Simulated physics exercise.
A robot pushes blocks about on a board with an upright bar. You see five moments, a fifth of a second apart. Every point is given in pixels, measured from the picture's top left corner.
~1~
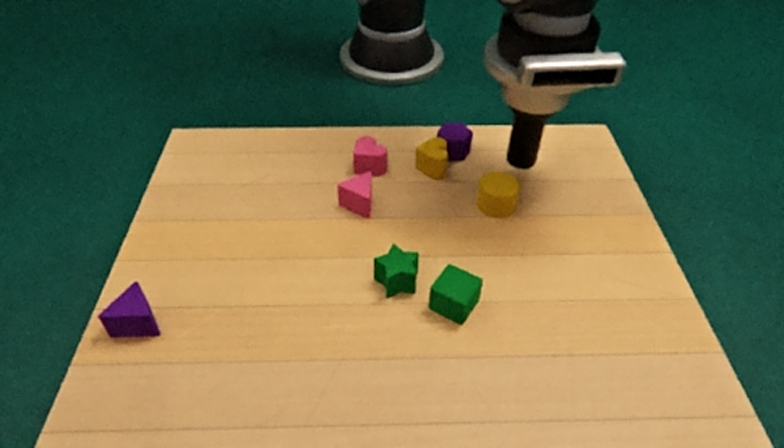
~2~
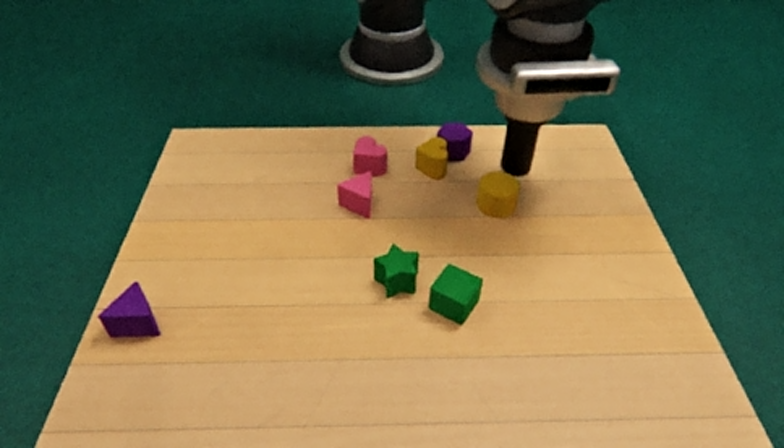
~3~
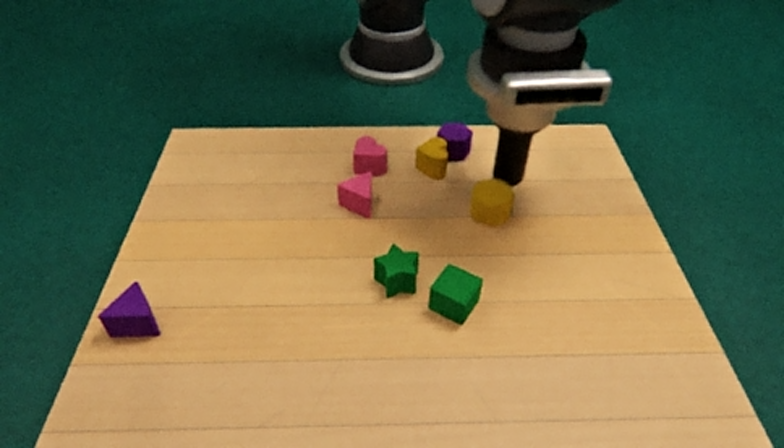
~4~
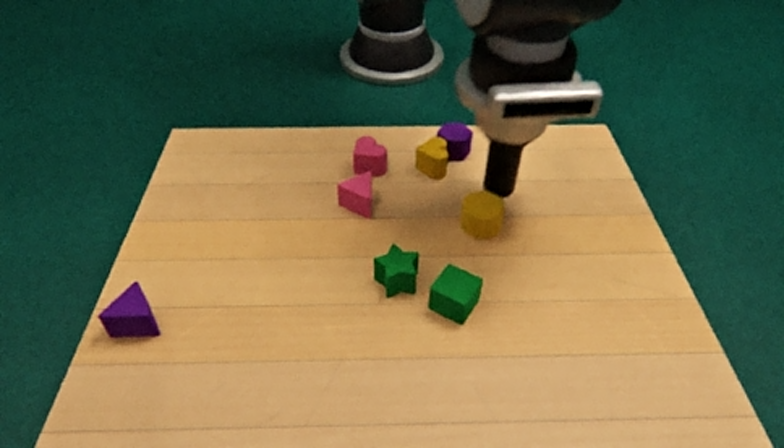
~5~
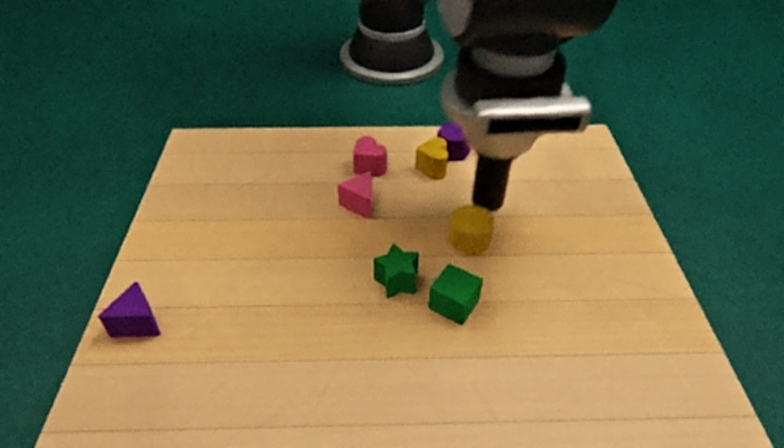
On a pale wooden board against a dark green surface, a robot arm lowers its black bar behind a yellow cylinder near scattered pink, purple, green and yellow blocks. The bar meets the cylinder and pushes it toward the viewer and slightly left, nearer the green cube and star, while the other blocks stay still.
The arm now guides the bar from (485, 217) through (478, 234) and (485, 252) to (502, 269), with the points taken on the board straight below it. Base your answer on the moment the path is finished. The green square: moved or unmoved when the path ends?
Once the bar is done, the green square remains in the old spot.
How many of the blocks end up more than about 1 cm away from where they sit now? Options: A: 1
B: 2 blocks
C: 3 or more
A.
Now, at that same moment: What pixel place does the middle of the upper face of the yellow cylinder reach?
The middle of its upper face should be somewhere near (459, 249).
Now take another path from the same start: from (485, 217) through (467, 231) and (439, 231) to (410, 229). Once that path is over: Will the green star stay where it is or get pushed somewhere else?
The result: It stays put.
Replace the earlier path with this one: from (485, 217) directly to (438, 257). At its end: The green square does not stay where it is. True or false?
That is true.
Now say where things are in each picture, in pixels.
In the first picture, bar's lower end at (521, 161); green square at (457, 283); yellow cylinder at (500, 183).
In the second picture, bar at (515, 169); blocks still.
In the third picture, bar at (507, 178); yellow cylinder at (494, 191).
In the fourth picture, bar at (498, 189); yellow cylinder at (484, 204).
In the fifth picture, bar at (487, 203); green square at (457, 283); yellow cylinder at (472, 219).
On the path given first. Halfway along, bar at (482, 228); yellow cylinder at (458, 243).
At the end, bar at (505, 255); green square still; yellow cylinder at (459, 249).
